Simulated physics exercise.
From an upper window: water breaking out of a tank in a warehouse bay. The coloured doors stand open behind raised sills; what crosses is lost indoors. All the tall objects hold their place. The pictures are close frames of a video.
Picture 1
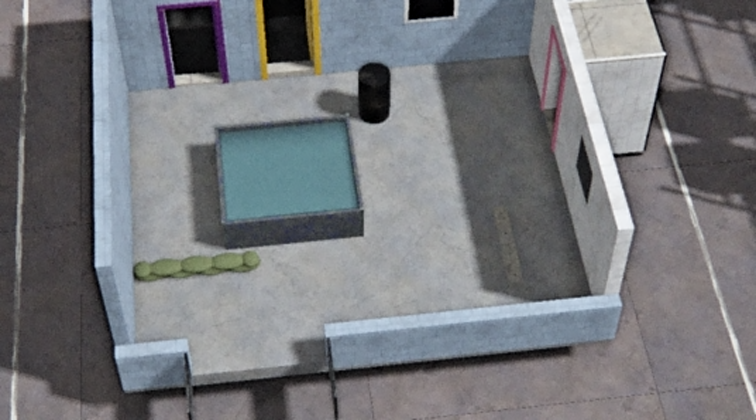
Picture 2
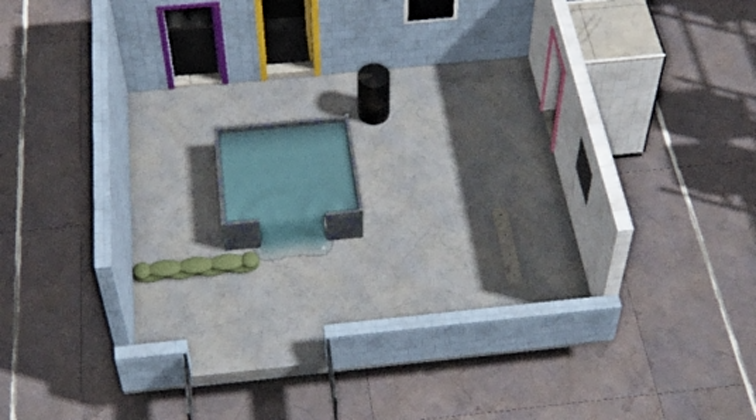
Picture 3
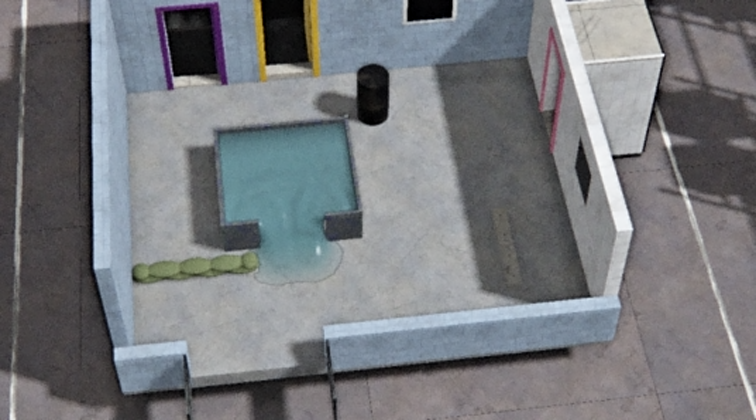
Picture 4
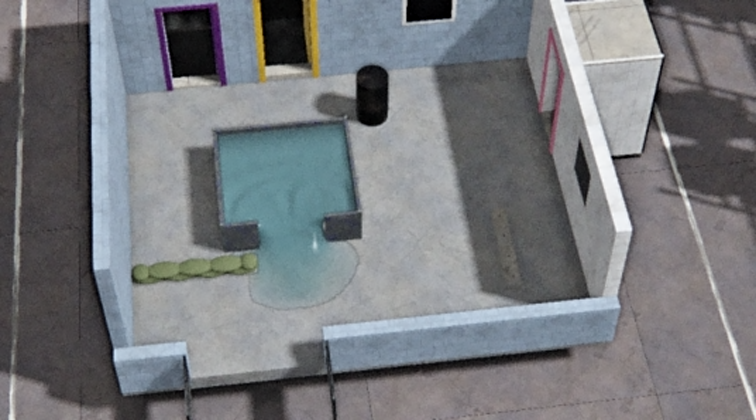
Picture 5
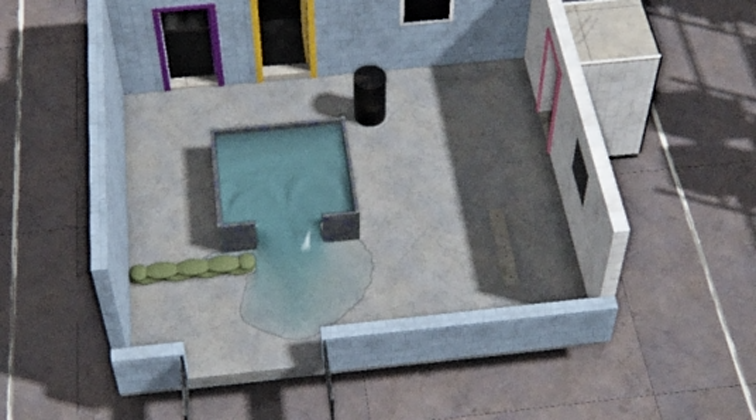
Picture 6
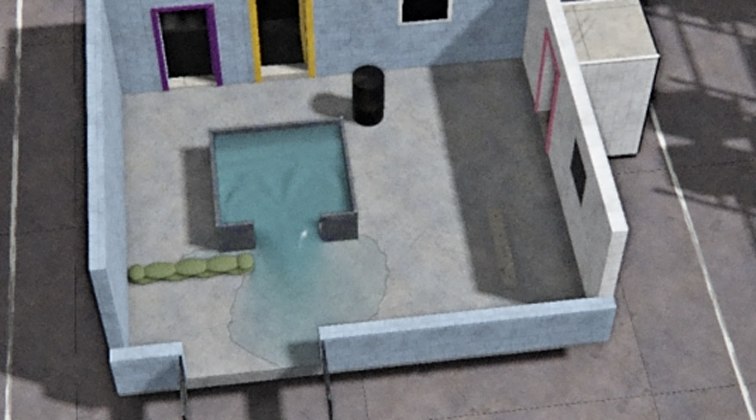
A walled warehouse bay with a pale concrete floor is seen from high above, the view shifting very slightly. A square tank of teal water stands left of centre, with a black barrel behind it, purple- and yellow-framed doorways in the blue back wall, a pink-framed one at right, and a lumpy green row at lower left. The tank's near side opens in the middle, and water pours through, spreading across the floor towards the viewer in a widening, rounded sheet.
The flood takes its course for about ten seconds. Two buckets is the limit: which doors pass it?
One by one: The purple door admits no more than that; the pink door admits no more than that; the yellow door admits no more than that.
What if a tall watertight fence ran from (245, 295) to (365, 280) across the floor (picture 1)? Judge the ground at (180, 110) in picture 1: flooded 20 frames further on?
Verdict: Not flooded.
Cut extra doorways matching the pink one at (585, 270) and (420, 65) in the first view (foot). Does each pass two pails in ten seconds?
One after the other: Floods, keeps below it.
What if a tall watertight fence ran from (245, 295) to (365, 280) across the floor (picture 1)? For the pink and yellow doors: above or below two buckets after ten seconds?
One by one: The pink one passes that mark, the yellow one stays under.
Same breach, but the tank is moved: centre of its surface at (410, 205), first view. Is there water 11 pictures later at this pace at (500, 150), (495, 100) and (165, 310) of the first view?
In turn: No water, not flooded, under water.
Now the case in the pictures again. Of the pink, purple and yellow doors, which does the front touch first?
First comes the pink-painted one.
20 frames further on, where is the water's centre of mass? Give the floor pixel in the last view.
At about (316, 238).
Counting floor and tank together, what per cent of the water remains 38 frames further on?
About 62 per cent.
A moment on, water covers 20 % of the floor; the purple door not reached, the pink door not reached, the yellow door not reached.
Next, water covers 25 % of the floor; the purple door not reached, the pink door not reached, the yellow door not reached.
Then, water covers 30 % of the floor; the purple door not reached, the pink door not reached, the yellow door not reached.
Later, water covers 55 % of the floor; the purple door not reached, the pink door wet at the sill, nothing in, the yellow door not reached.
In the end, water covers 70 % of the floor; the purple door not reached, the pink door wet at the sill, nothing in, the yellow door not reached.
